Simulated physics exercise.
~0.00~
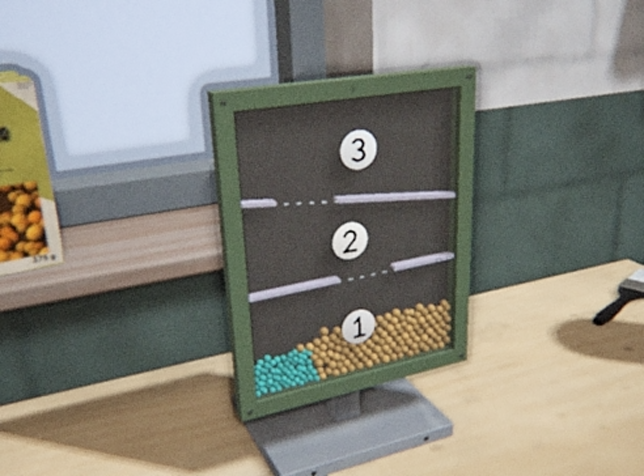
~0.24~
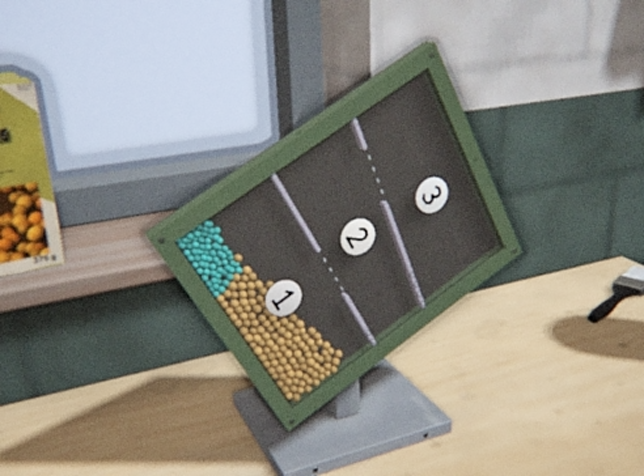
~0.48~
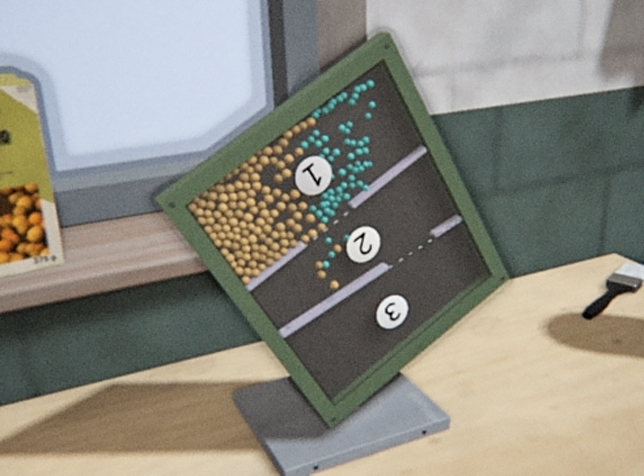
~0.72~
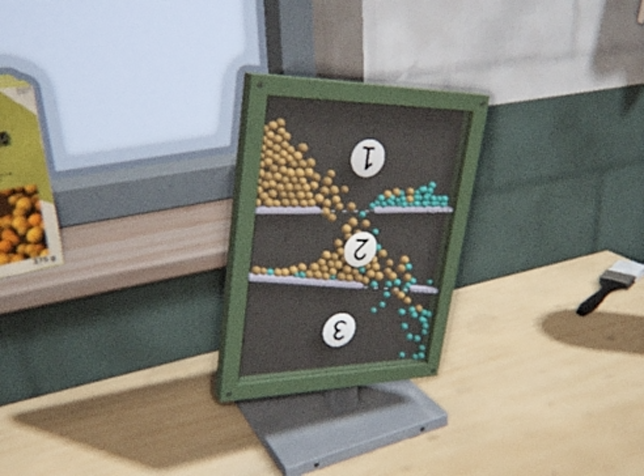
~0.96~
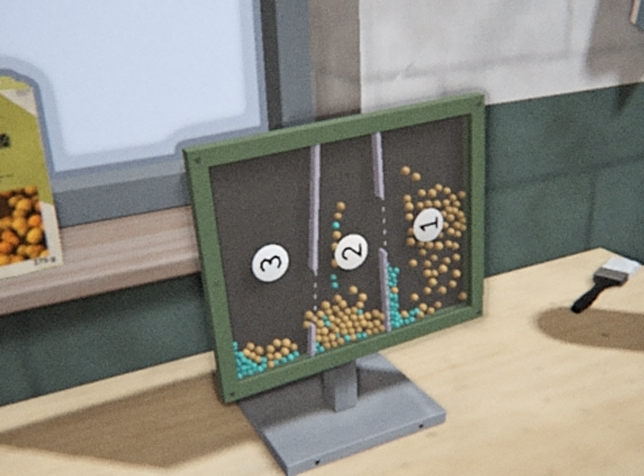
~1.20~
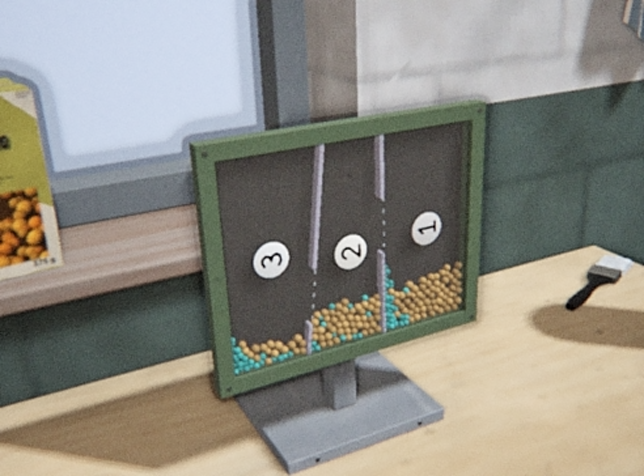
A shallow green-framed box of tan and smaller turquoise beads stands on a grey base on a wooden table, seen from the front at a slight angle, with a window and a packet to the left and a brush to the right. Two pale lines with dotted gaps divide three numbered chambers. The box turns clockwise until nearly upside down, and beads spill from the first chamber through the second into the third. It continues clockwise onto its side, and the beads slide down and settle along the bottom across all three chambers.
